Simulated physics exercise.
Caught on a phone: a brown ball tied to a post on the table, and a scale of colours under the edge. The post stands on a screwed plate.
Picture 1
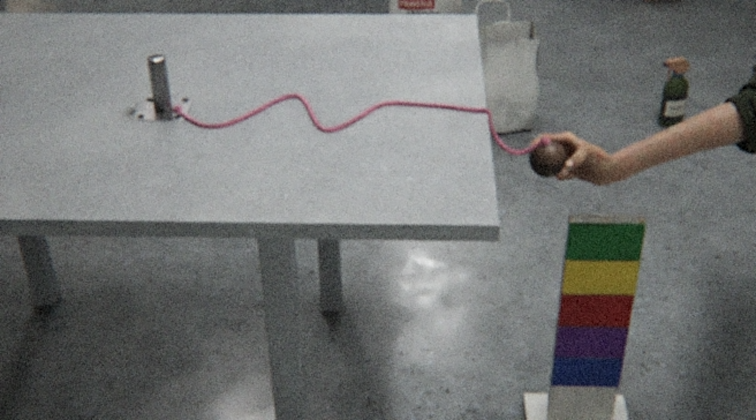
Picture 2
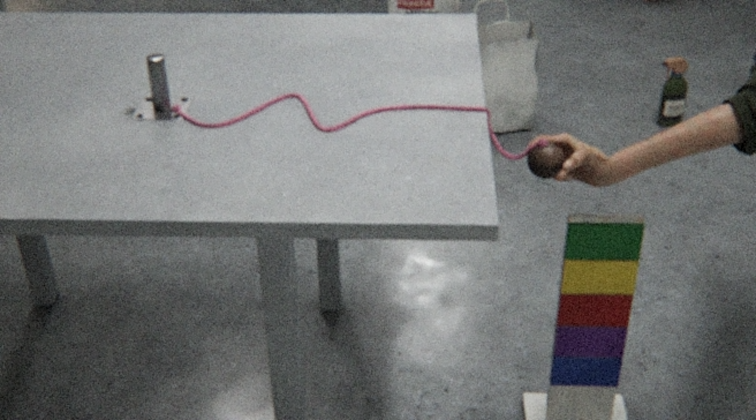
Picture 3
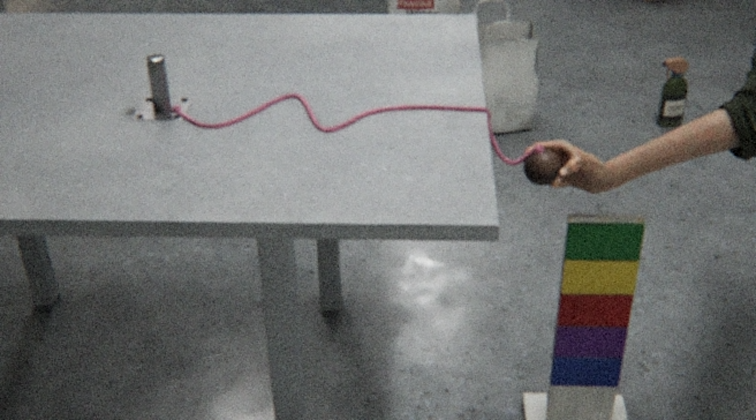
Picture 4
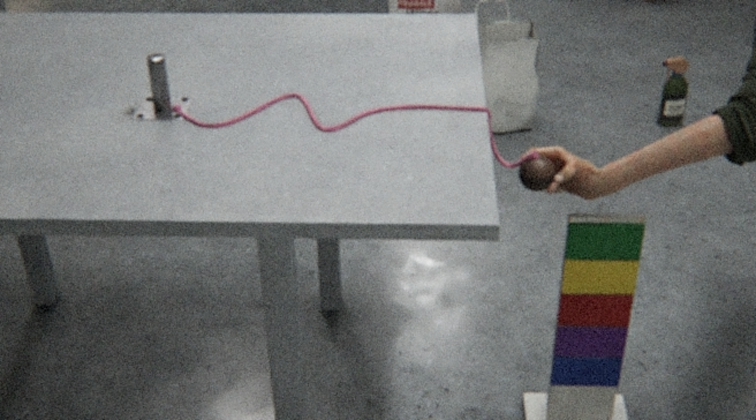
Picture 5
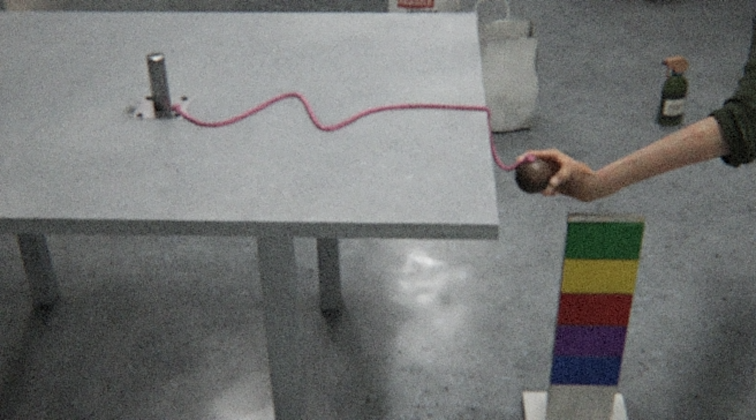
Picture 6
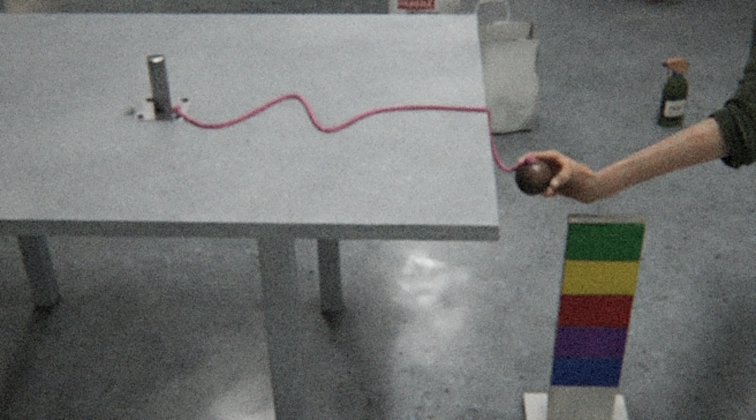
A hand at the right holds a dark brown ball just beyond the table's edge, moving it slightly down and left before keeping it still, while the camera stays steady. A pink cord runs from the ball in loose waves across the grey tabletop to a metal post at left. Seen from slightly above, the concrete-floored room holds a green, yellow, red, purple and blue striped board below the hand.
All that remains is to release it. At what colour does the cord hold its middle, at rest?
Its centre hangs level with the red band.
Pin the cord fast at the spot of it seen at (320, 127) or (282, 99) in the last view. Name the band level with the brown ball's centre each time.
One after the other, green; yellow.
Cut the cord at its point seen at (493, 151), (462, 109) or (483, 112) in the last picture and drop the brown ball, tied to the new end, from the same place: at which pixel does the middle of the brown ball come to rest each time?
In that order: (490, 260), (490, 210) and (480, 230).
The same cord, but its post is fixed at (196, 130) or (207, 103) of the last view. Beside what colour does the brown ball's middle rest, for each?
Try by try: Purple; purple.
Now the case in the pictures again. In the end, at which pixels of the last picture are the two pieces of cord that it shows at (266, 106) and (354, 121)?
Near (301, 110) and (457, 113).
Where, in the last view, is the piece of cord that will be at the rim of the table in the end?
That spot is around (382, 111).
A little later, ball near (440, 301); level with red.
Next, ball near (492, 297); level with red.
When it is over, ball near (483, 300); level with red. Its middle rests at the red band.
